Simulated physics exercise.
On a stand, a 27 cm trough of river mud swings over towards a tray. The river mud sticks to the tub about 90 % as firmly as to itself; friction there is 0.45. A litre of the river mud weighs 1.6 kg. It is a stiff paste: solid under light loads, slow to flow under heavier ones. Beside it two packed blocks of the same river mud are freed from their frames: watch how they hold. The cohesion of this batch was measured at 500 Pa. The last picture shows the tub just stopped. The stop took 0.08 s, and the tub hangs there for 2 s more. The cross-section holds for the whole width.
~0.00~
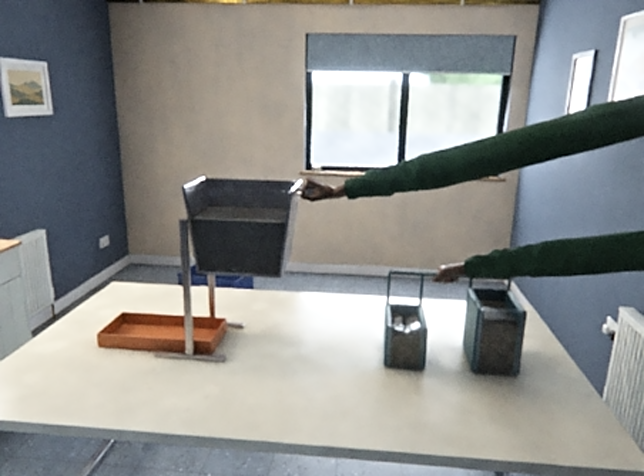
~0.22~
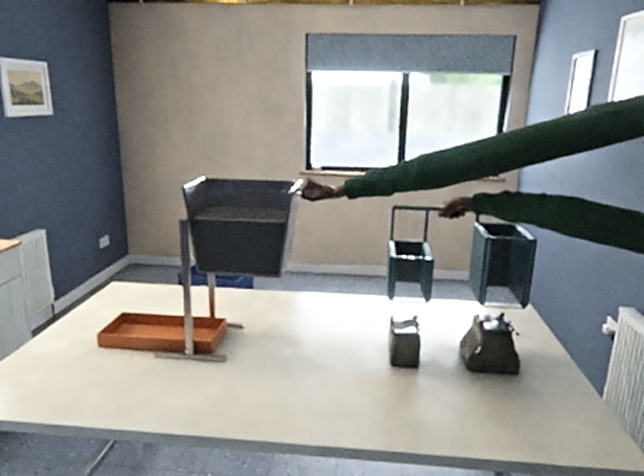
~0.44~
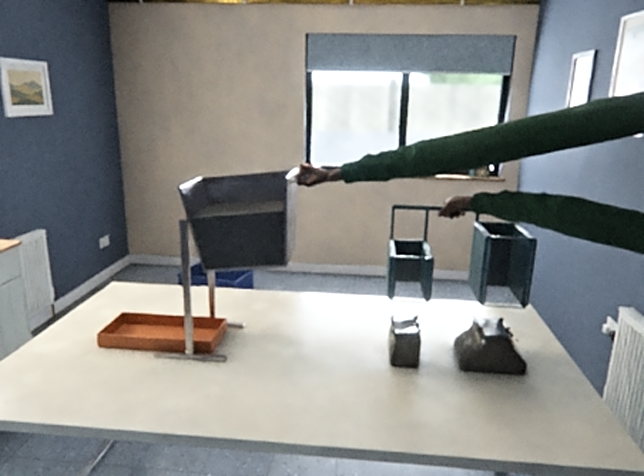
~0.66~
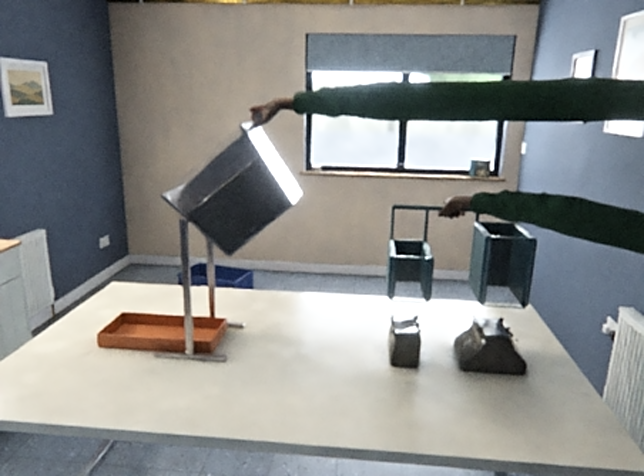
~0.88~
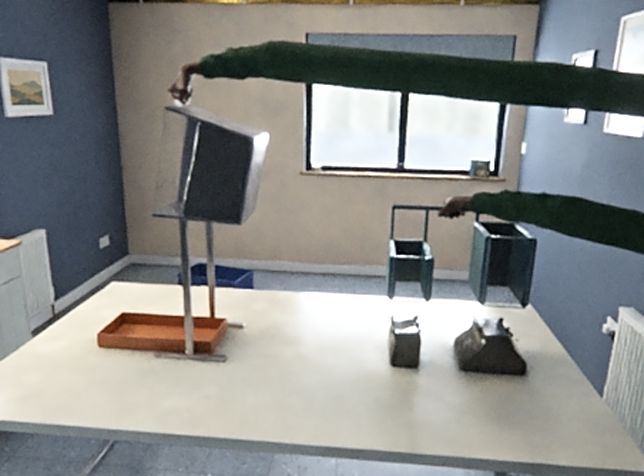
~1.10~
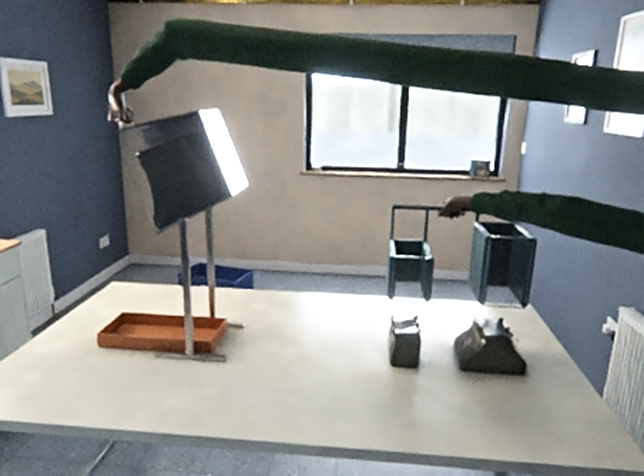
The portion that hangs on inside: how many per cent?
About 0 %.
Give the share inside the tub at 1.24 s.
About 50 %.
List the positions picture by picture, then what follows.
In the first frame, handle-side rim at (290, 191), tilt 0 degrees; crest of the river mud at (195, 218); block heights 12 cm, 19 cm (left to right).
In the second frame, handle-side rim at (290, 191), tilt 0 degrees; crest of the river mud at (195, 218); block heights 12 cm, 15 cm (left to right).
In the third frame, handle-side rim at (285, 179), tilt 7 degrees; crest of the river mud at (278, 211); block heights 12 cm, 13 cm (left to right).
In the fourth frame, handle-side rim at (239, 127), tilt 41 degrees; crest of the river mud at (255, 159); block heights 12 cm, 13 cm (left to right).
In the fifth frame, handle-side rim at (165, 109), tilt 79 degrees; crest of the river mud at (203, 124); block heights 12 cm, 13 cm (left to right).
In the sixth frame, handle-side rim at (112, 133), tilt 111 degrees; crest of the river mud at (181, 137); block heights 12 cm, 13 cm (left to right).
After 1.24 s, the tub is at 111 degrees and holds 49 %.
After 1.41 s, the tub is at 111 degrees and holds 13 %.
After 1.58 s, the tub is at 111 degrees and holds 0 %.
After 1.75 s, the tub is at 111 degrees and holds 0 %.
After 3.10 s, the tub is at 111 degrees and holds 0 %.
